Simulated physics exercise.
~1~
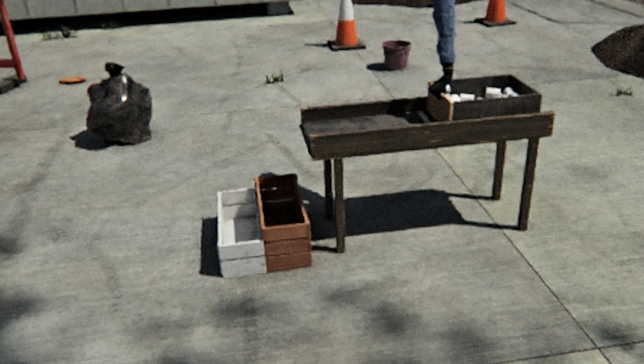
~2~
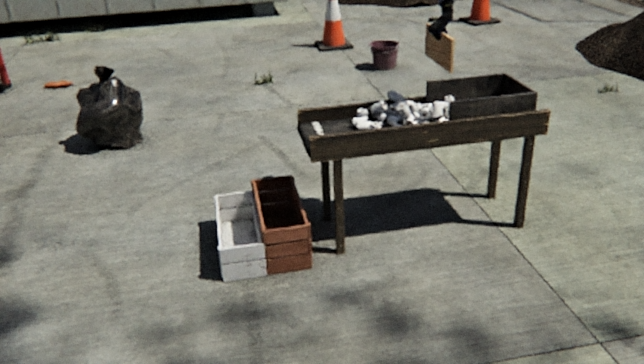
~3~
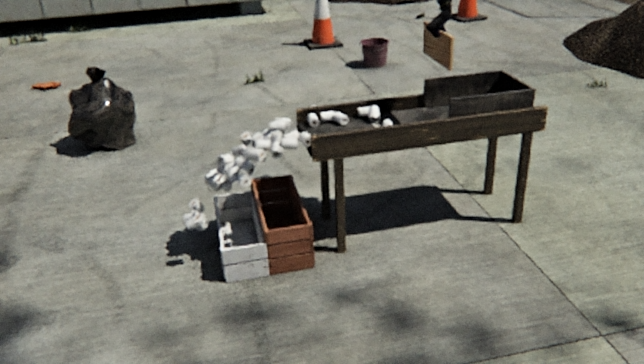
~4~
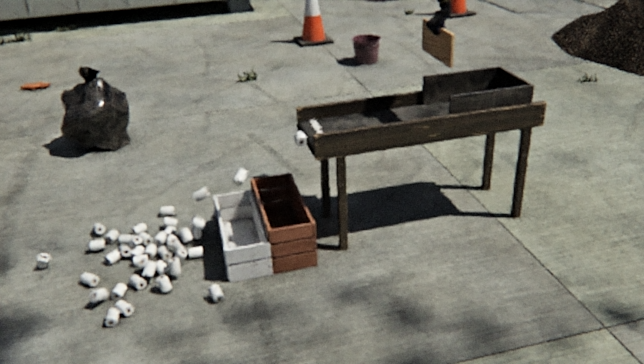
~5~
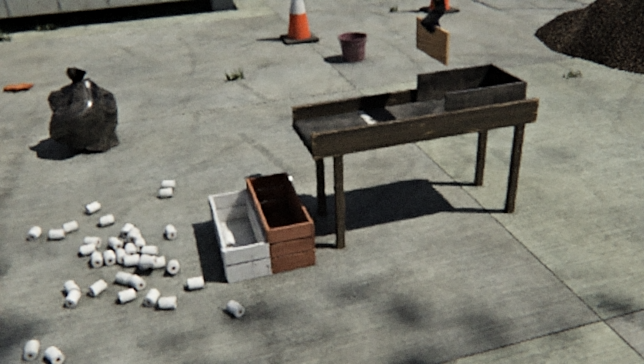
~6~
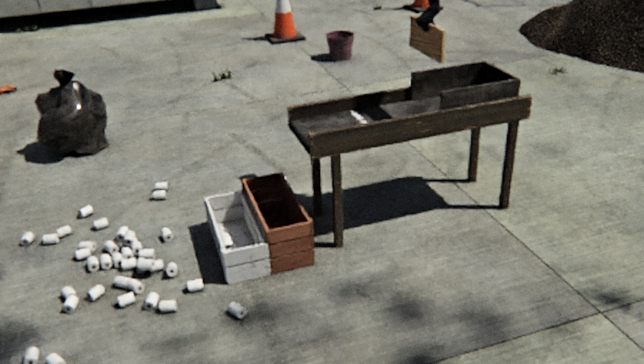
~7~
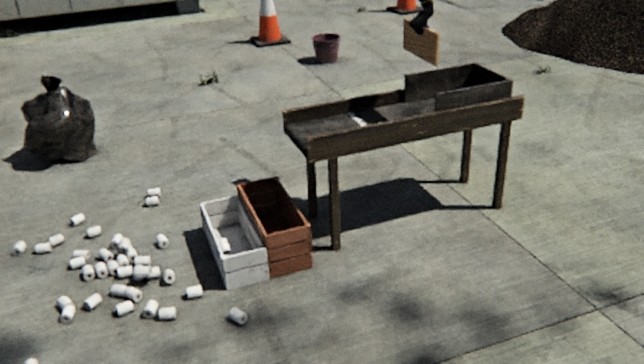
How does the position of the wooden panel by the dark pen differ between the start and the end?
At the start the panel was down at the edge of the pen on the table, and at the end it was raised up, hanging in the air above the pen.
